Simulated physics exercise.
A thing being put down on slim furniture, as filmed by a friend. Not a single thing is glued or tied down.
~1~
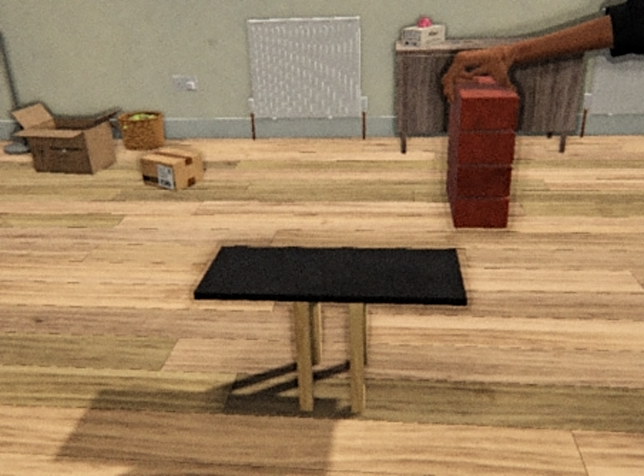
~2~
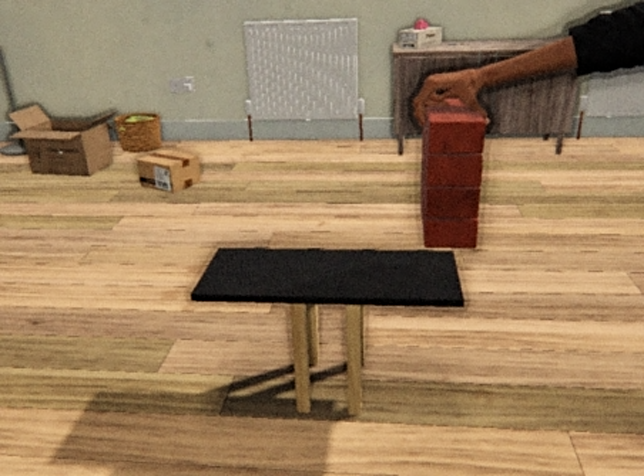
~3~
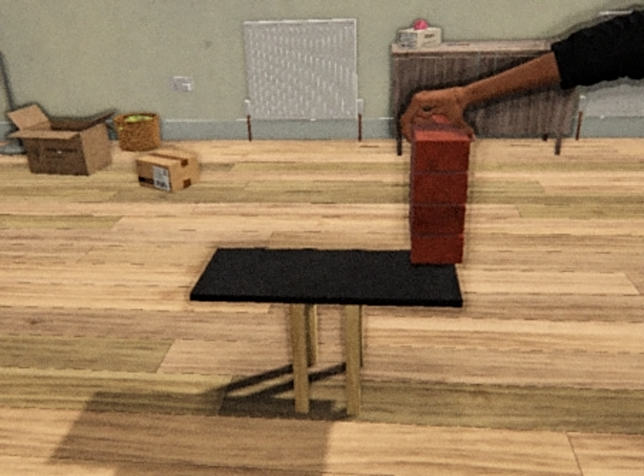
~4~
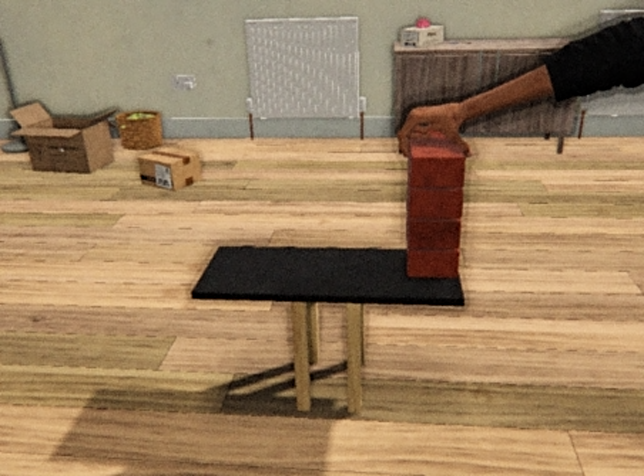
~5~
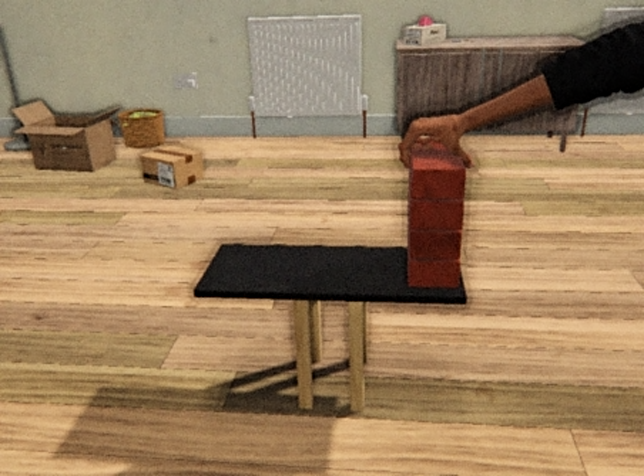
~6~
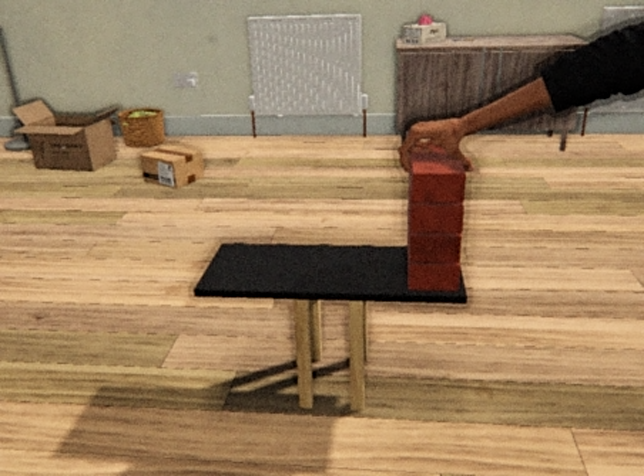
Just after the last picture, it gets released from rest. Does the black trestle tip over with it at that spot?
Yes, it tips over.
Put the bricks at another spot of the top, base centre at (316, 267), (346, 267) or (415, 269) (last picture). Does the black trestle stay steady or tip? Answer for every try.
Order of results: Stands, stands, falls.
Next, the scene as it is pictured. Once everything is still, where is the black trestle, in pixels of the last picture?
At about (479, 300).
Then, 0.40 s later than the last frame, black trestle tilted by 17° near (374, 269).
Then, 0.56 s later than the last frame, black trestle tilted by 45° near (431, 288).
Then, 0.72 s later than the last frame, black trestle tilted by 53° near (466, 299).
When it is over, the black trestle tips up, near (479, 301).
